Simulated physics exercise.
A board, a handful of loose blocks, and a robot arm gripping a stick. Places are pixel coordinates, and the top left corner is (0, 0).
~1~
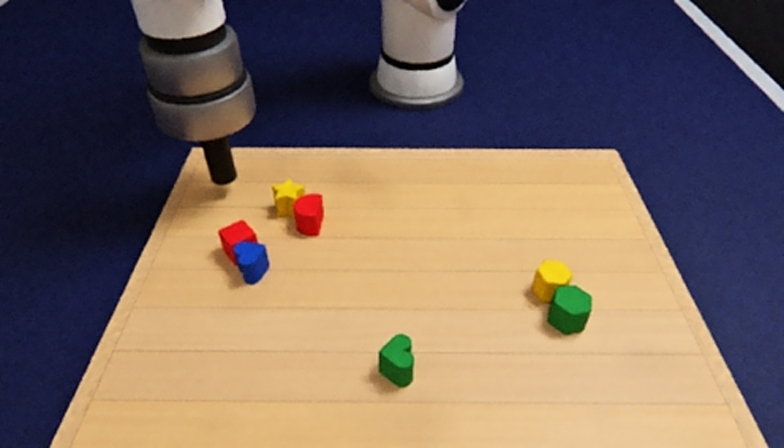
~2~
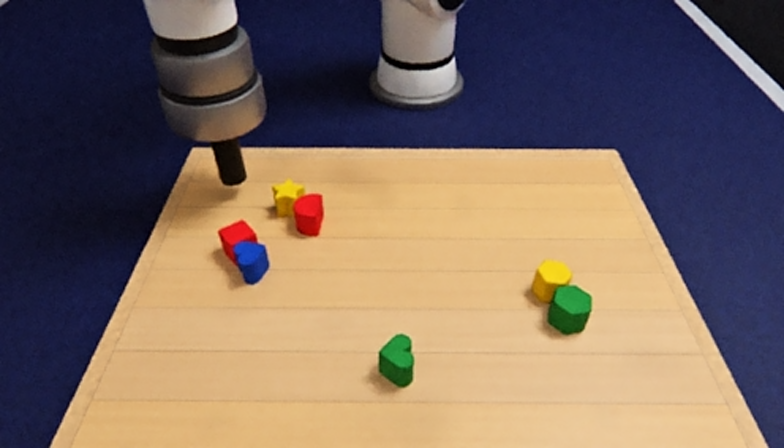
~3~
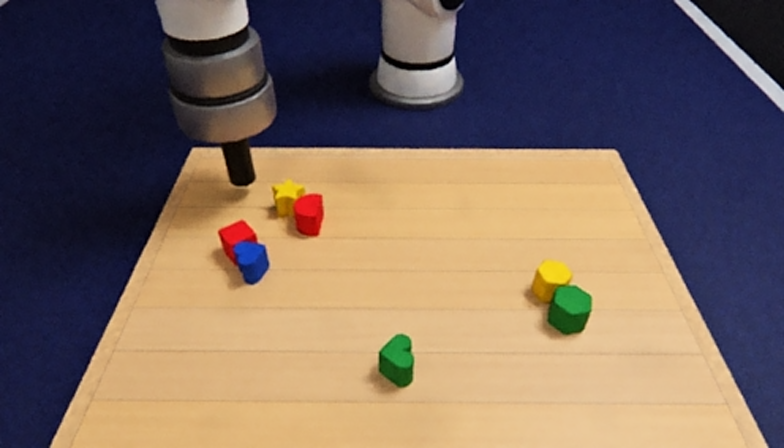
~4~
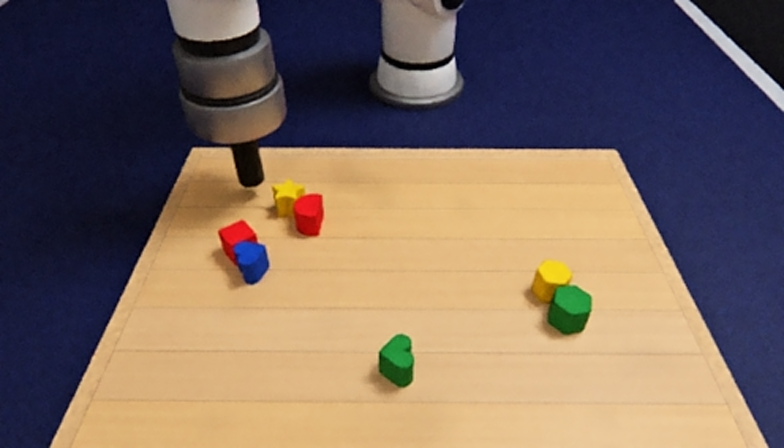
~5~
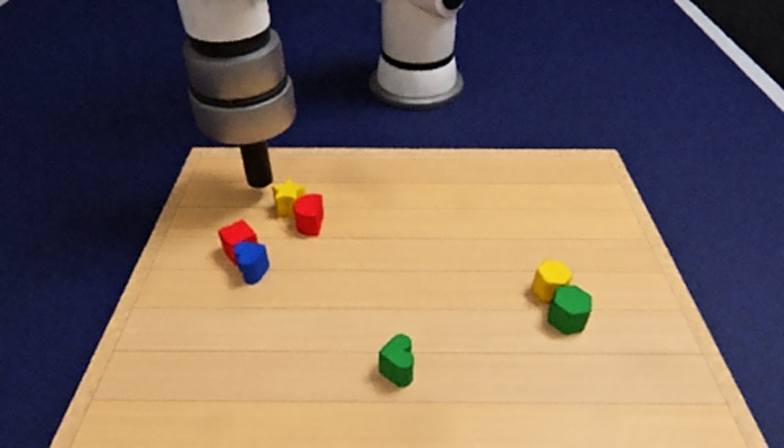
A robot arm moves its stick slowly right toward the yellow star, touching no blocks.
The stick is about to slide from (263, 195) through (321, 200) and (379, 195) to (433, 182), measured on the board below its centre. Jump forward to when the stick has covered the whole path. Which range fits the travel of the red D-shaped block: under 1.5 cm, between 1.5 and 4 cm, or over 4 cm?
It ends 1.5 to 4 cm from its spot.
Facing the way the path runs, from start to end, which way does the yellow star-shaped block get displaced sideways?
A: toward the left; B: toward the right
Choice B: Toward the right.
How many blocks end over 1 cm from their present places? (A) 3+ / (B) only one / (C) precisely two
Letter C.
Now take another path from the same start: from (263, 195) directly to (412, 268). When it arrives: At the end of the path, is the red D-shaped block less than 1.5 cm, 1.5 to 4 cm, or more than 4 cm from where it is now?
More than 4 cm.
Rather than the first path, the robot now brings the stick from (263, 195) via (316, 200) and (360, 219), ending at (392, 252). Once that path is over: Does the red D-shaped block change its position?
Yes, I think so.
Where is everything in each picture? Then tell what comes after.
In the first picture, lower end of the stick at (224, 178), tops of blocks, red square block at (237, 231), yellow star-shaped block at (287, 189), red D-shaped block at (308, 204).
In the second picture, stick at (234, 179), blocks as before.
In the third picture, stick at (243, 179), blocks as before.
In the fourth picture, stick at (252, 180), blocks as before.
In the fifth picture, stick at (260, 181), red square block at (237, 231), yellow star-shaped block at (287, 189), red D-shaped block at (308, 204).
The first path, step by step. One third of the way, stick at (320, 186); yellow star-shaped block at (309, 195), turned 55° clockwise; red D-shaped block at (315, 213).
Two thirds of the way, stick at (380, 181); yellow star-shaped block at (311, 194), turned 65° clockwise; red D-shaped block at (315, 213).
At the end, stick at (434, 168); red square block not moved; yellow star-shaped block at (311, 194), turned 65° clockwise; red D-shaped block at (315, 213).
